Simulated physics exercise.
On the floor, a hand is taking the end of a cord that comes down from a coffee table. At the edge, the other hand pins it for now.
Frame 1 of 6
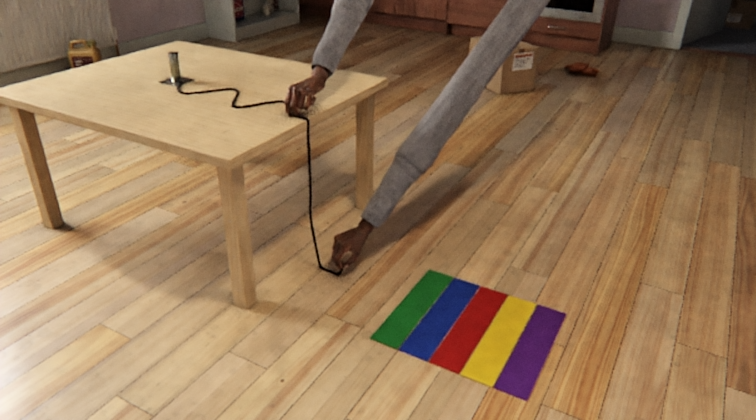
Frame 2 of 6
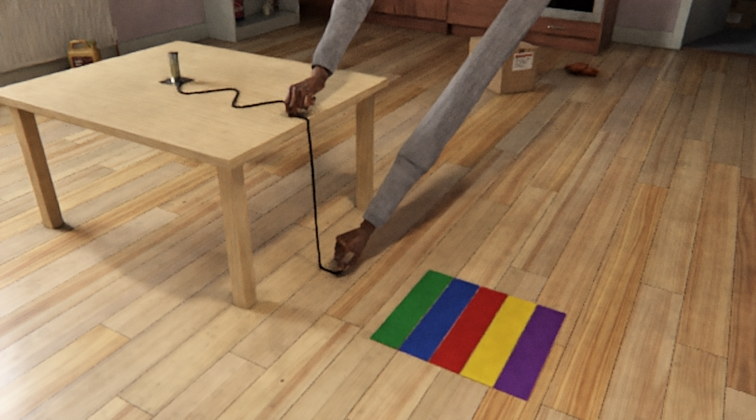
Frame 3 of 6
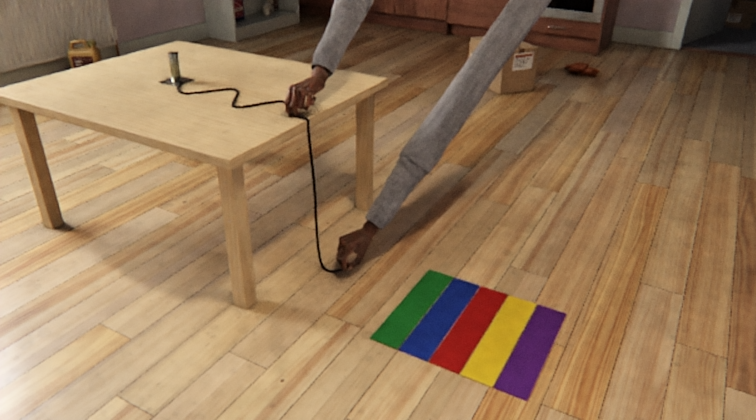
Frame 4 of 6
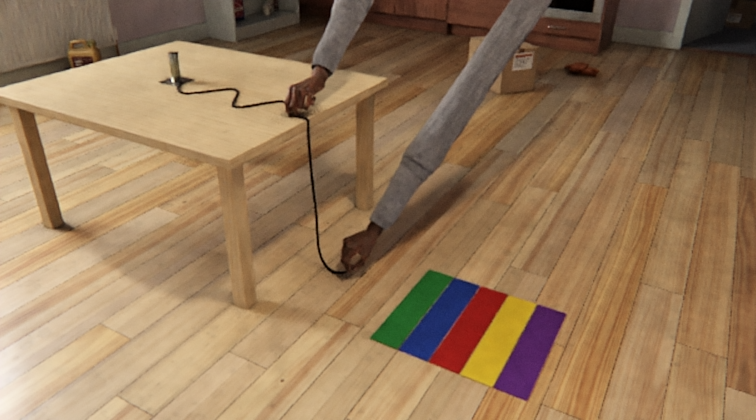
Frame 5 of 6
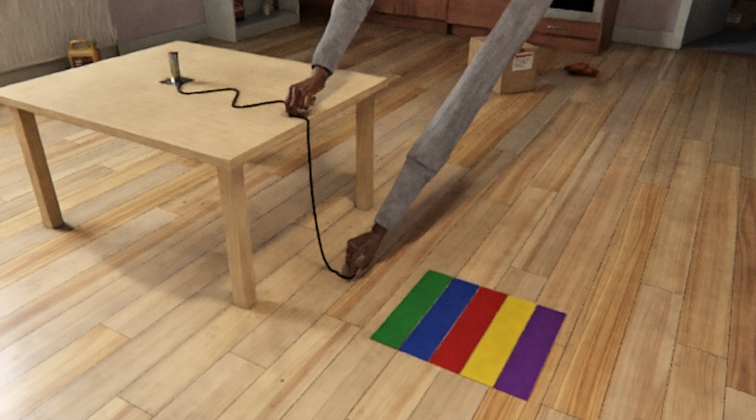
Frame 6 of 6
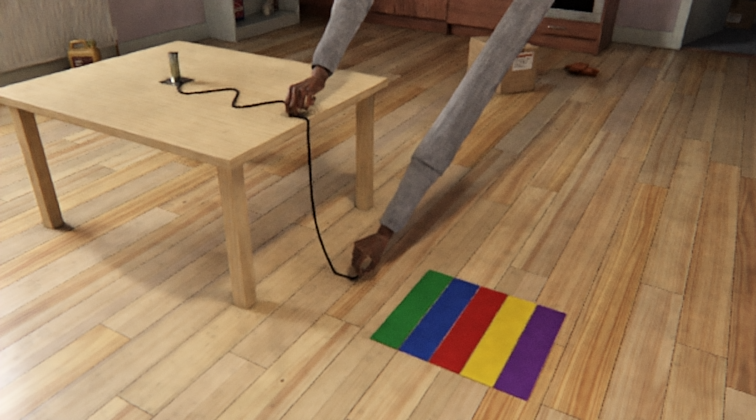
A hand held a black cord at the edge of a coffee table while the other hand, gripping its end near the floor, moved it slightly right, toward a patch of coloured stripes.
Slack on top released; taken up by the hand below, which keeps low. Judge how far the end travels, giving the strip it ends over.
It ends over the purple strip.
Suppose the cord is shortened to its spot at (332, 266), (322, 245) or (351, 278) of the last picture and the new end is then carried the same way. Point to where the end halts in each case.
Roughly (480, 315), (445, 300), (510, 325).
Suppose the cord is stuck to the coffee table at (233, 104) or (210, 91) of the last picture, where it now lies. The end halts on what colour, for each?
Red; yellow.
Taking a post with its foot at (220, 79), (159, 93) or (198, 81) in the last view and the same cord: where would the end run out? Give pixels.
Near (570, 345); near (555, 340); near (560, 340).
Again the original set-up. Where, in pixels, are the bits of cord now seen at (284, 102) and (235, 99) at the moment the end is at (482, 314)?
One is near (317, 138), the other near (265, 106).
Soon after, end near (482, 314); over red.
Then, end near (516, 326); over yellow.
At full stretch, end near (536, 333); over purple. It gets as far as the purple strip.
